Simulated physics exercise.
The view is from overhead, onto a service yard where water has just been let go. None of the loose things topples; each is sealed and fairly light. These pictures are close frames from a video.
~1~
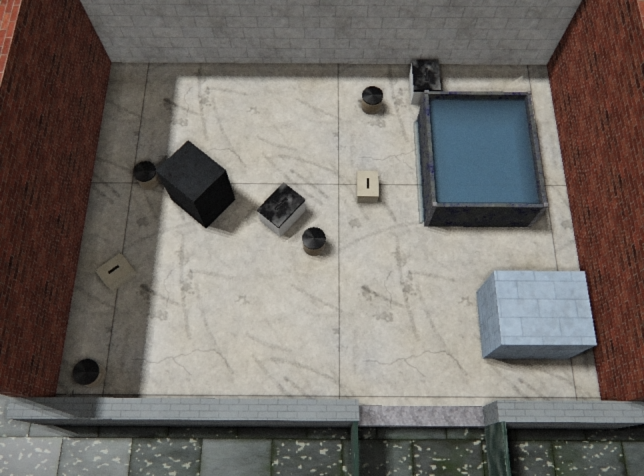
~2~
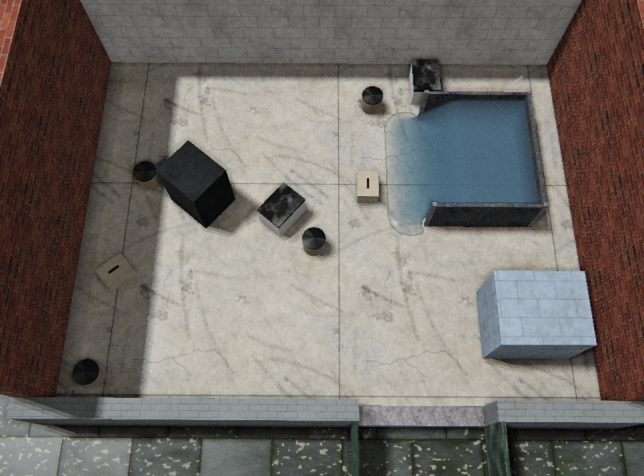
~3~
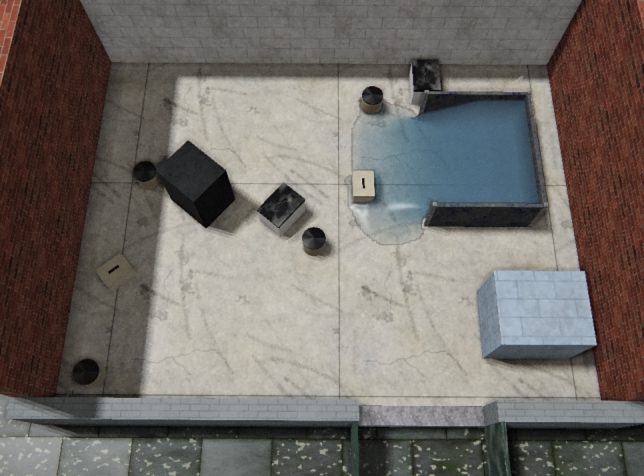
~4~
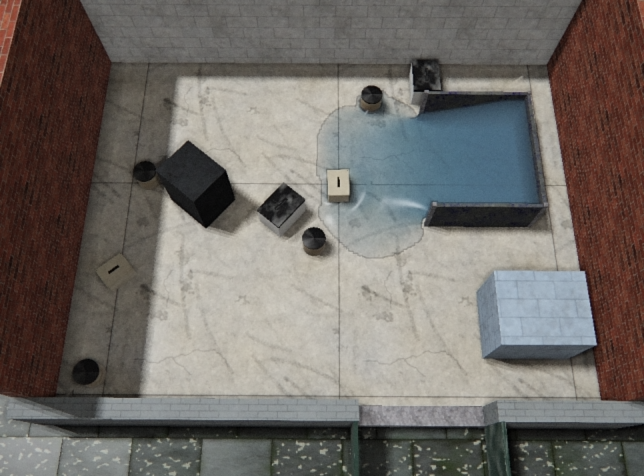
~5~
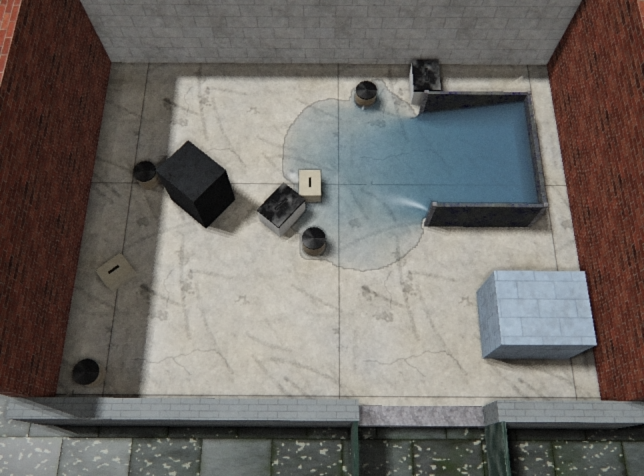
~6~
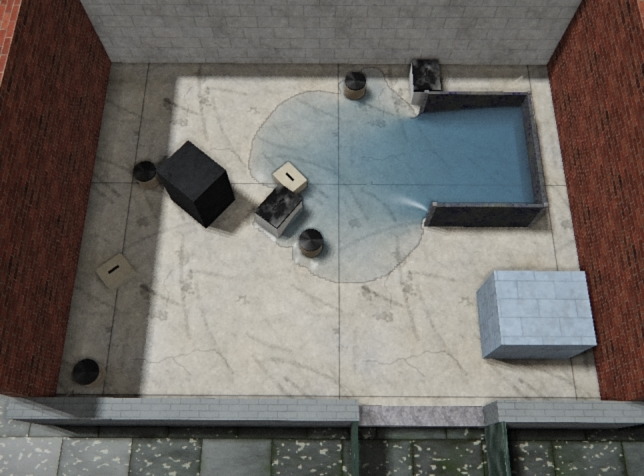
The clip shows water spreading leftward from an open-sided tank across a pale service yard, pushing a tan tote left past a dark-topped box's upper edge, then shifting a dark round pail slightly left as other objects stay nearly still.
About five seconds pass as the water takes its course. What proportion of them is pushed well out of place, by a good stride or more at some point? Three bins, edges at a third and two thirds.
Band-wise it's the top band, two thirds or more.
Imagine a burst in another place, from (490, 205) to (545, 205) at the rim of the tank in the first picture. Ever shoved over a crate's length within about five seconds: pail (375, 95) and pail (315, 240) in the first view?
Lab note, in listed order: Didn't get there; got there.
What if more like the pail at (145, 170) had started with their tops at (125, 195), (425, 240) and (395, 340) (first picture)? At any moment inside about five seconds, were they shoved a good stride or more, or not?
The first travels far, the second sits tight and the third sits tight.
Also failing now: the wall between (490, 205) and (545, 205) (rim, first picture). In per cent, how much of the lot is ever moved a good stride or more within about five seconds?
About 10 %.
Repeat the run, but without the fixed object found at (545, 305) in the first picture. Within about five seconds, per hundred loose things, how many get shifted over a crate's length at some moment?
I'd put it at around 80 percent.
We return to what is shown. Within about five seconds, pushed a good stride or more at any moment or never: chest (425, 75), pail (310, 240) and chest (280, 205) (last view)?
First under that distance, second displaced that much, third displaced that much.
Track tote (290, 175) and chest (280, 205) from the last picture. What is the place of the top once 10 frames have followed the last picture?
(116, 84) and (156, 268).
A moment on, 3 of 8 are well off their spots; 0 afloat.
Next, 4 of 8 are well off their spots; 2 afloat.
Later, 4 of 8 are well off their spots; 6 afloat.
In the end, 6 of 8 are well off their spots, and 6 have been at some point; 7 afloat.
